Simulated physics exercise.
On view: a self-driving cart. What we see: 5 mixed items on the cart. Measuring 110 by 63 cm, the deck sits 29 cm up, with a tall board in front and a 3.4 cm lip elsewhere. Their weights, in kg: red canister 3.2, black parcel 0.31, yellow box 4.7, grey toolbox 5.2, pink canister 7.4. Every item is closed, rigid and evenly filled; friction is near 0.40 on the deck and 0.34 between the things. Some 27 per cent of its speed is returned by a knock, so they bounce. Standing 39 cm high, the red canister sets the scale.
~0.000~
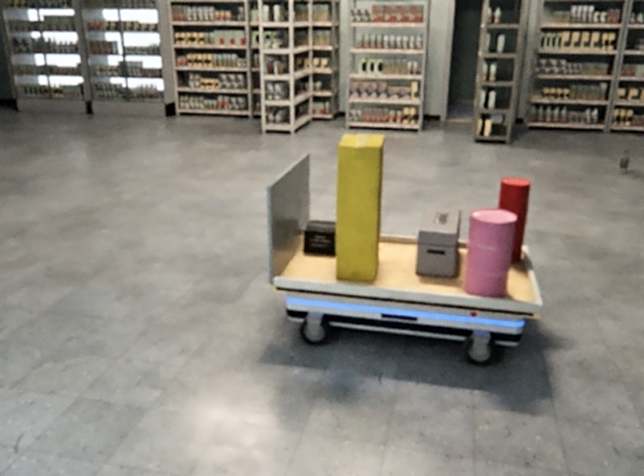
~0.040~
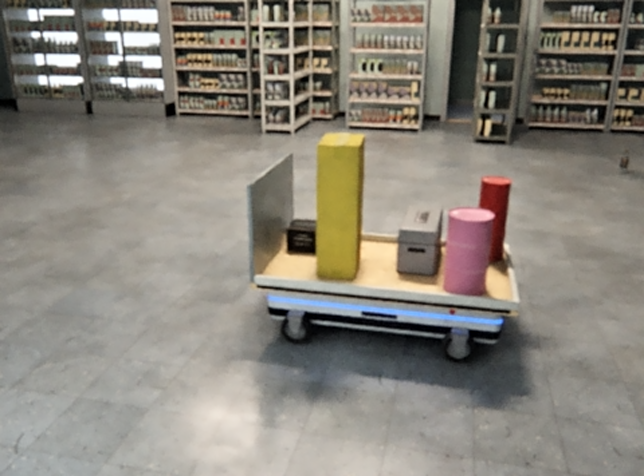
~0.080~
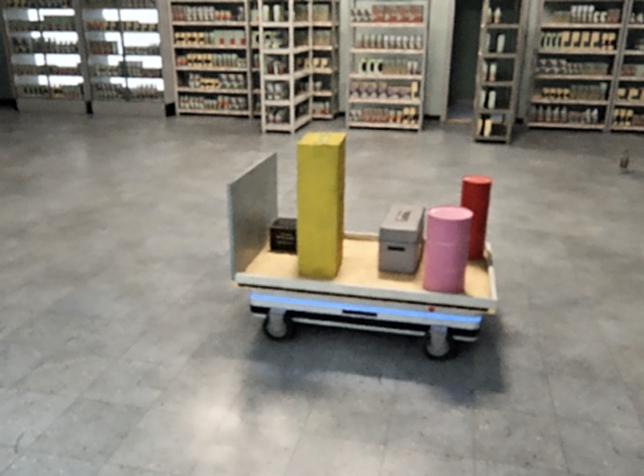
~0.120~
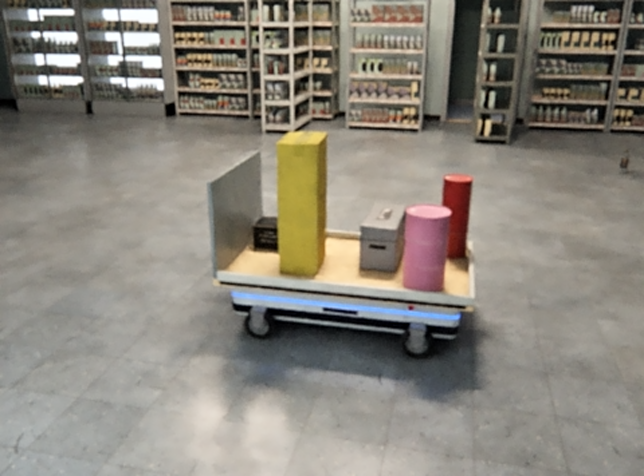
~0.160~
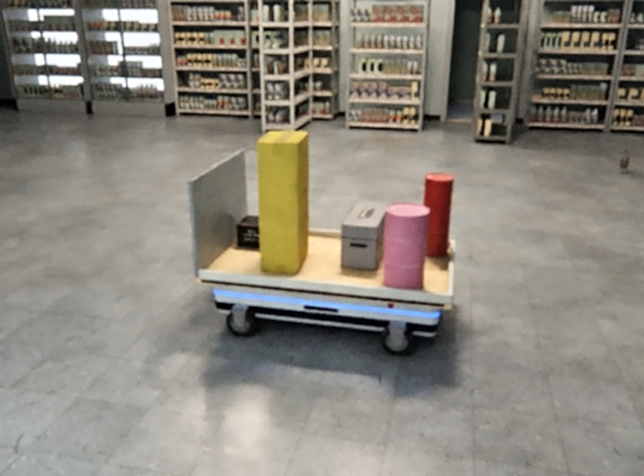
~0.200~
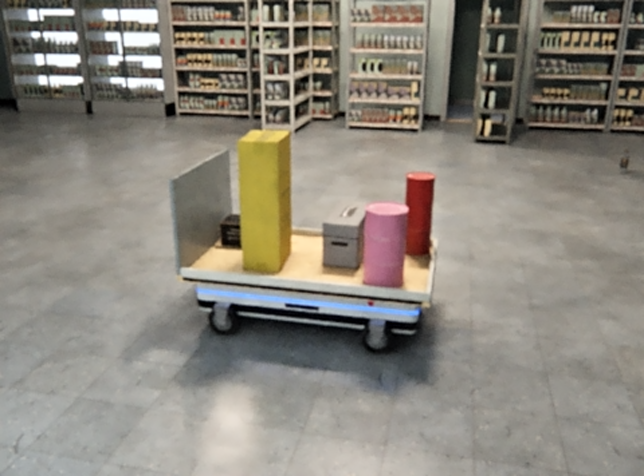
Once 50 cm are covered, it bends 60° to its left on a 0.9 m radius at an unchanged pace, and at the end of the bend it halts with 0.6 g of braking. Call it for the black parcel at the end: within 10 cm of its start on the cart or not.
Within.
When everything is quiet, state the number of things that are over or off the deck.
2.
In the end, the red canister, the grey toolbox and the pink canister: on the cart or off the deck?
Red canister: Goes out of bounds; grey toolbox: Stays in bounds; pink canister: Stays in bounds.
By 0.50 s, 110 cm covered, turned 29°; black parcel tilted 6° near (86, 247); yellow box tilted 4°; red canister tilted 15°.
By 0.70 s, 154 cm covered, turned 56°; red canister and yellow box now off the deck; black parcel 8 cm from its spot; pink canister 6 cm from its spot.
By 1.00 s, 207 cm covered, turned 60°; black parcel 5 cm from its spot; pink canister 8 cm from its spot; grey toolbox 4 cm from its spot.
By 1.30 s, 215 cm covered, turned 60°, stopped; black parcel 5 cm from its spot; grey toolbox 20 cm from its spot; pink canister 19 cm from its spot.
When it is over (1.8 s), off the deck, red canister and yellow box; not toppled but over 10 cm from the start, grey toolbox and pink canister; black parcel within 10 cm of the start.
